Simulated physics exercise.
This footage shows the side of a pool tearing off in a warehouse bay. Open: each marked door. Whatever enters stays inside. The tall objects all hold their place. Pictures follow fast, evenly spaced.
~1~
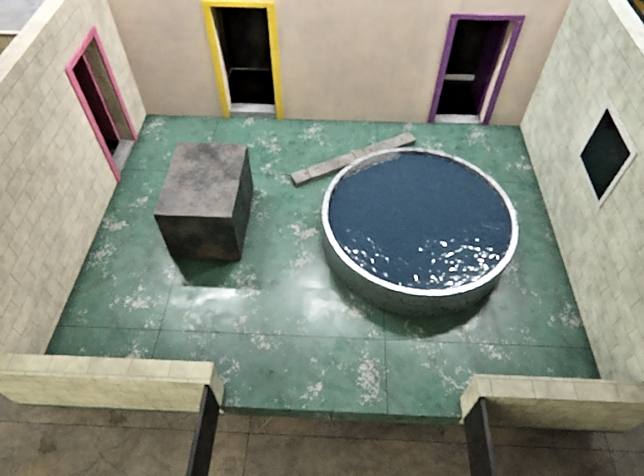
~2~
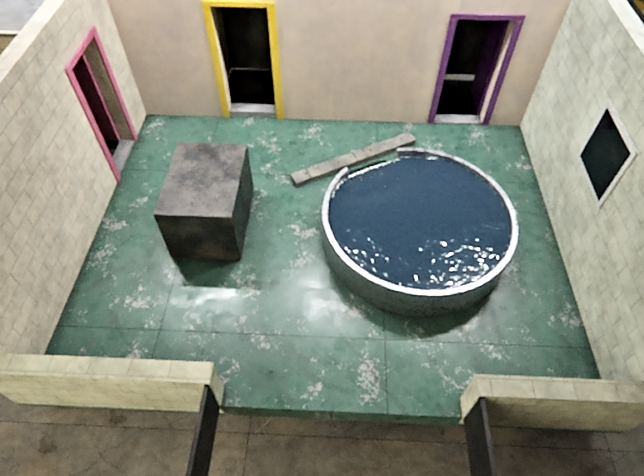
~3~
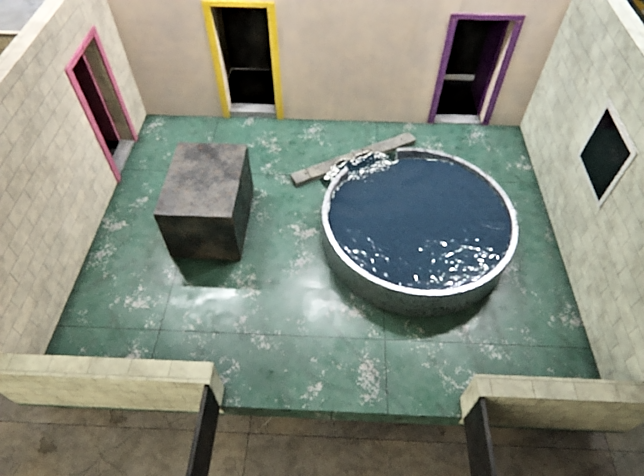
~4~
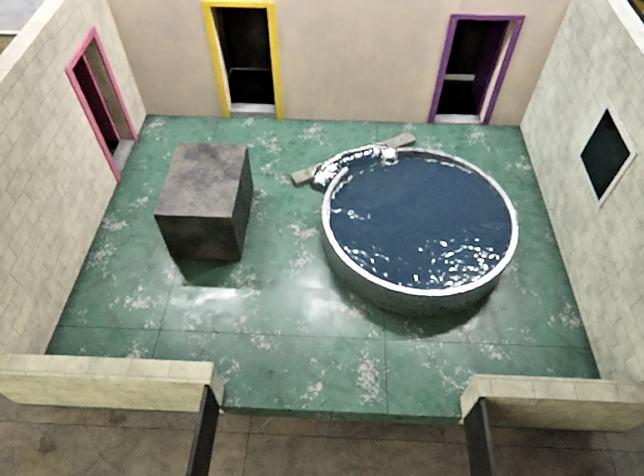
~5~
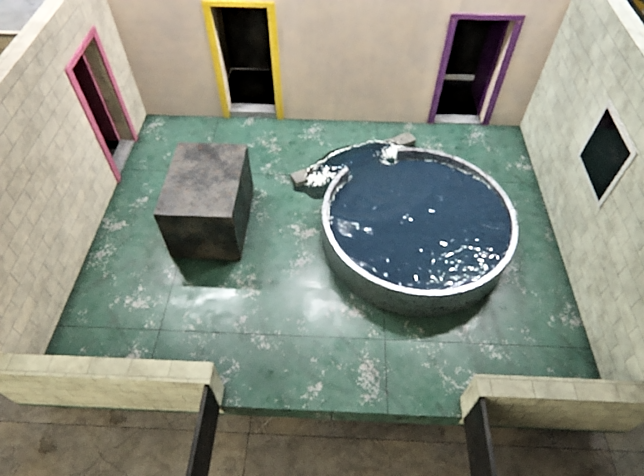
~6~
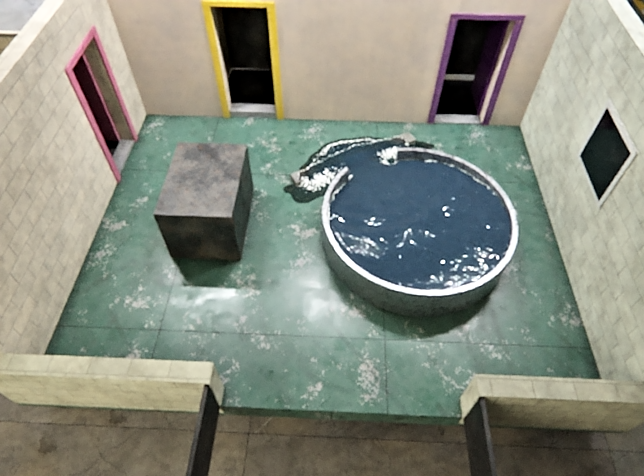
At first, a round pool of dark blue water sits whole on a green floor, near a dark block and a grey plank. Then the pool's rim opens on its far side, and foaming water pours out through the gap, spreading back and left over the plank while the block stays still.
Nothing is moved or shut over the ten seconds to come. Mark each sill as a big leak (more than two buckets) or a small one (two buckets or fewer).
Pink door: Big; purple door: Big; yellow door: Small.
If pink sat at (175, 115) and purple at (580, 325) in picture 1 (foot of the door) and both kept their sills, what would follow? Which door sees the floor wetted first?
Answer: The door marked yellow.
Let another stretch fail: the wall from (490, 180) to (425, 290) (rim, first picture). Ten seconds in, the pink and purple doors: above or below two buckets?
Result - pink: Misses the line; purple: Clears the line.
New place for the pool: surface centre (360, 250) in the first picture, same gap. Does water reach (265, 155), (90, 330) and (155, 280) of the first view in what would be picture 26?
So, in the order given, I'd say soaked through, unaffected, unaffected.
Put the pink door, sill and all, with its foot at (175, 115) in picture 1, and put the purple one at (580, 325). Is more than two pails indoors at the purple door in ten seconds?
As it turns out, the purple door keeps clear.
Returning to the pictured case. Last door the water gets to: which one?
Answer: The one in pink.
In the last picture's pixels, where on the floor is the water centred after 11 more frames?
I'd put it at around (384, 206).
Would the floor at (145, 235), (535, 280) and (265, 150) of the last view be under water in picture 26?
Result, in order: Unflooded / unflooded / waterlogged.
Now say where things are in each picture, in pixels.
In the first frame, the pool at (418, 216) is whole and still.
In the second frame, the front is at a hidden place, out from the gap on the pool's far side.
In the third frame, the front is at a hidden place, out from the gap on the pool's far side.
In the fourth frame, the front is at a hidden place, out from the gap on the pool's far side.
In the fifth frame, water pours out on the pool's far side and has run to (410, 148).
In the sixth frame, the front is at (417, 146), out from the gap on the pool's far side.
A moment on, water covers 20 % of the floor; the pink door not reached, the purple door not reached, the yellow door not reached.
Next, water covers 40 % of the floor; the pink door not reached, the purple door wet at the sill, nothing in, the yellow door wet at the sill, nothing in.
Then, water covers 55 % of the floor; the pink door under two buckets in, the purple door under two buckets in, the yellow door wet at the sill, nothing in.
Later, water covers 85 % of the floor; the pink door over two buckets in, the purple door over two buckets in, the yellow door wet at the sill, nothing in.
In the end, water covers 95 % of the floor; the pink door far over two buckets in, the purple door over two buckets in, the yellow door wet at the sill, nothing in.
